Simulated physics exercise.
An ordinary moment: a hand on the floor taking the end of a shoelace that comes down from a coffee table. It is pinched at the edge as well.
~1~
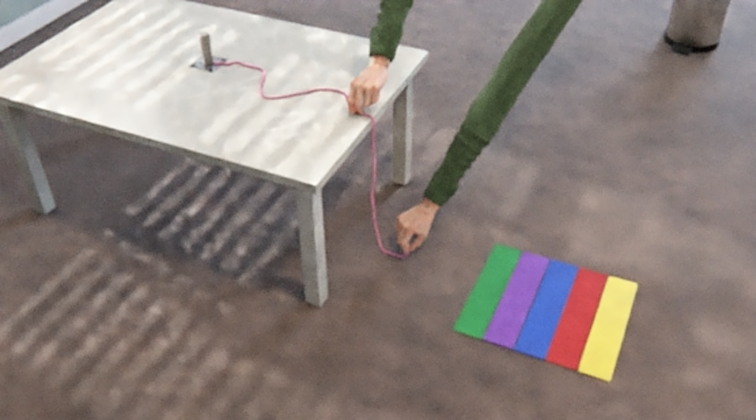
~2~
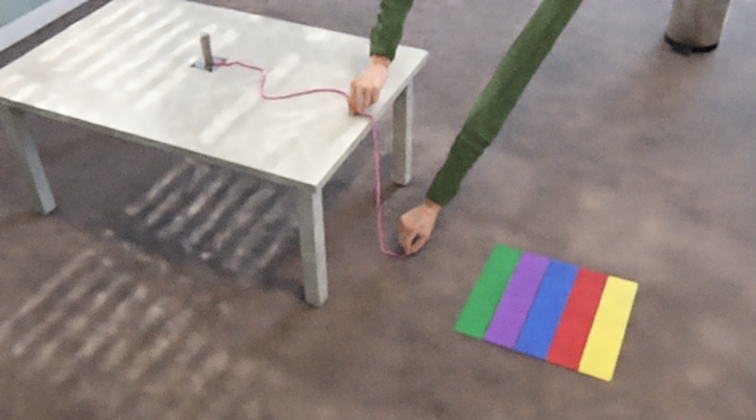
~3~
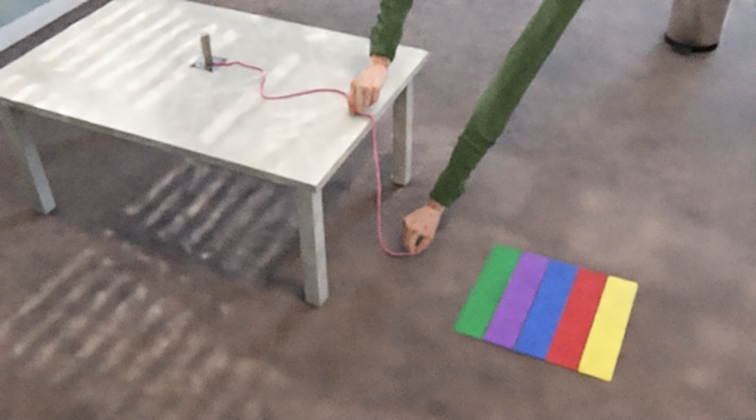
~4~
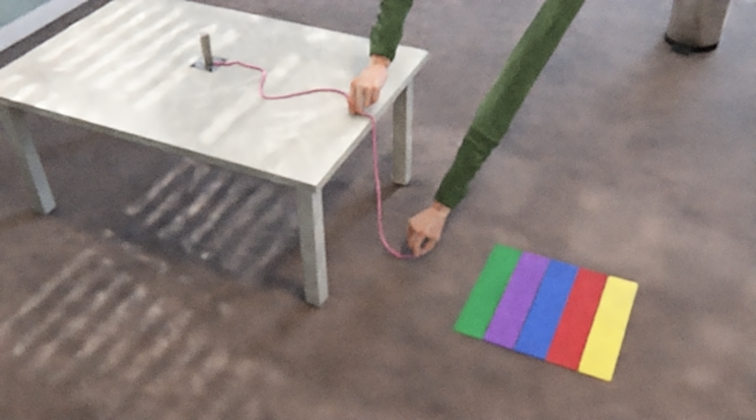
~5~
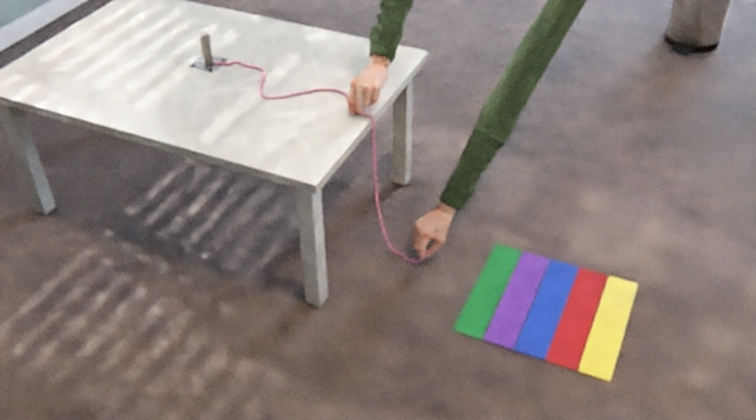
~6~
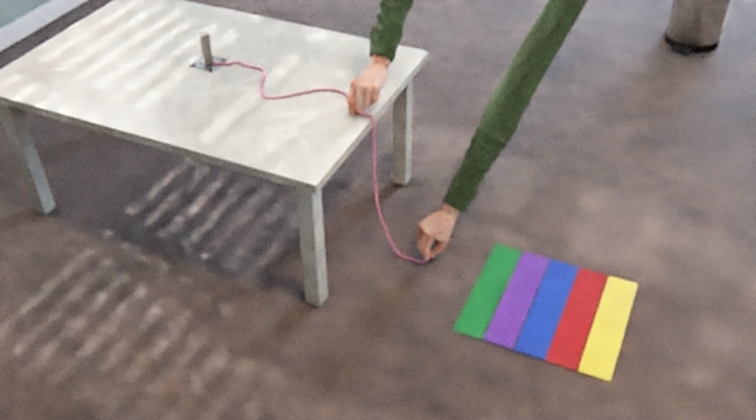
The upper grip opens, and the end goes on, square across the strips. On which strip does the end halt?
It halts on the red strip.
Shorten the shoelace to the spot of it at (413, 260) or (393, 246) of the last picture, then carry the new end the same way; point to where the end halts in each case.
Try by try, around (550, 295) and (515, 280).
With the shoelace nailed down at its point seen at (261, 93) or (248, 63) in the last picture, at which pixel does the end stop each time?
About (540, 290) and (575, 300).
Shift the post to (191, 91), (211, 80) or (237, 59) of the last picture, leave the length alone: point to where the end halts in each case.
Near (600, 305), (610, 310) and (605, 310).
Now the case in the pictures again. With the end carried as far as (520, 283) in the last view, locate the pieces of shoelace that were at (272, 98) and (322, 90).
The first at (312, 95), the second at (356, 109).
A little later, end near (520, 283); over purple.
Next, end near (558, 295); over blue.
When it is tight, end near (581, 302); over red. Over red.
